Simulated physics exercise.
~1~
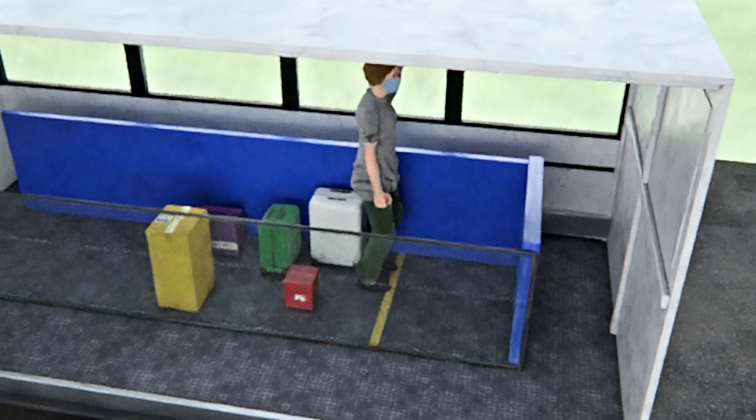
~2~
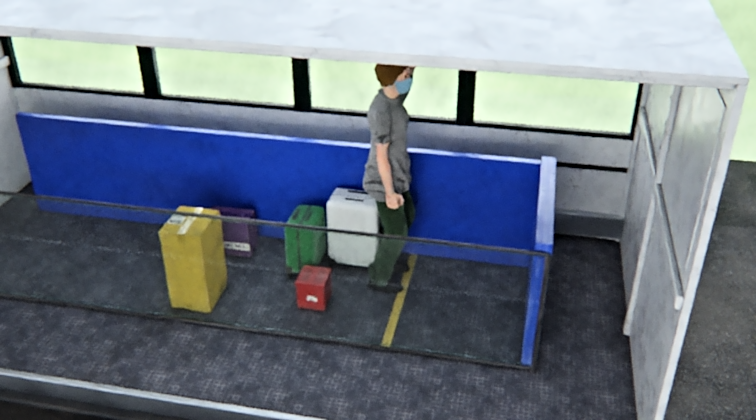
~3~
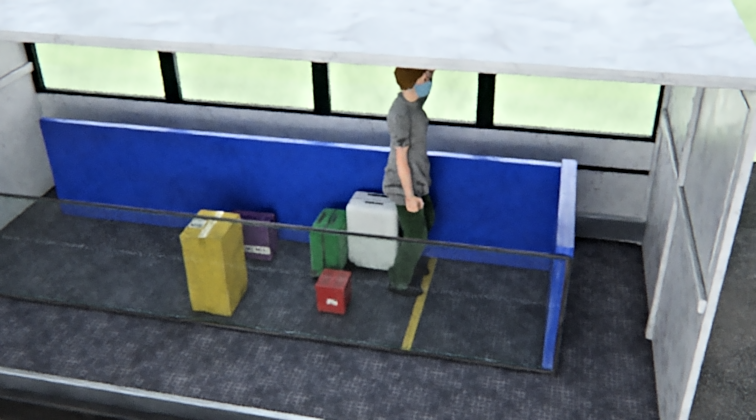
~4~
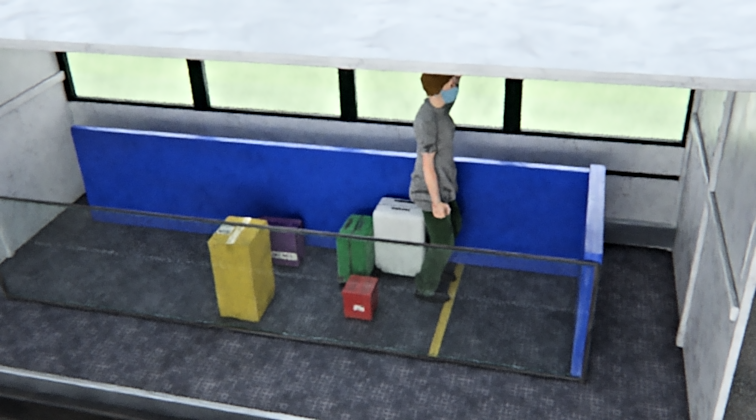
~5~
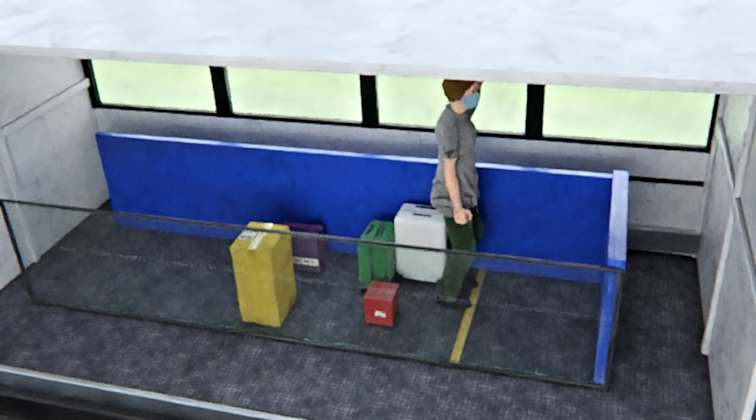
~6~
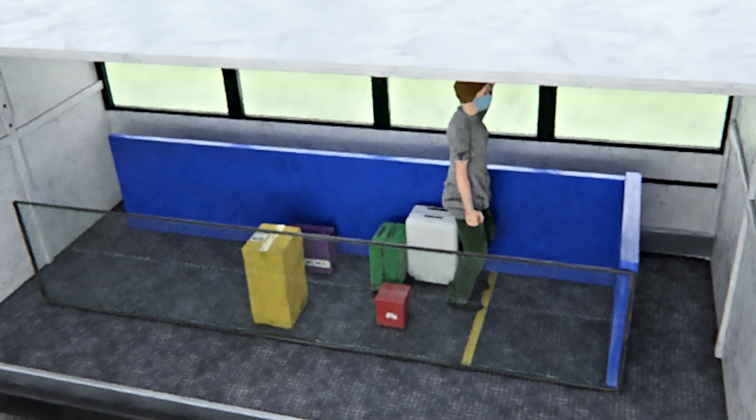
A passenger with brown hair, a blue face mask, a grey shirt and dark green trousers stands by a low blue partition in a bus bay, seen from above through a clear front panel. To the left are a tall yellow bag, a purple carton, a small green wheeled case and a big white one, with a red tub in front and a yellow line on the floor to the right. The green case slides a short way right, towards the white case. It then stops and stays upright while the view pans slightly left. The passenger keeps steady, and all five items rest short of the line.
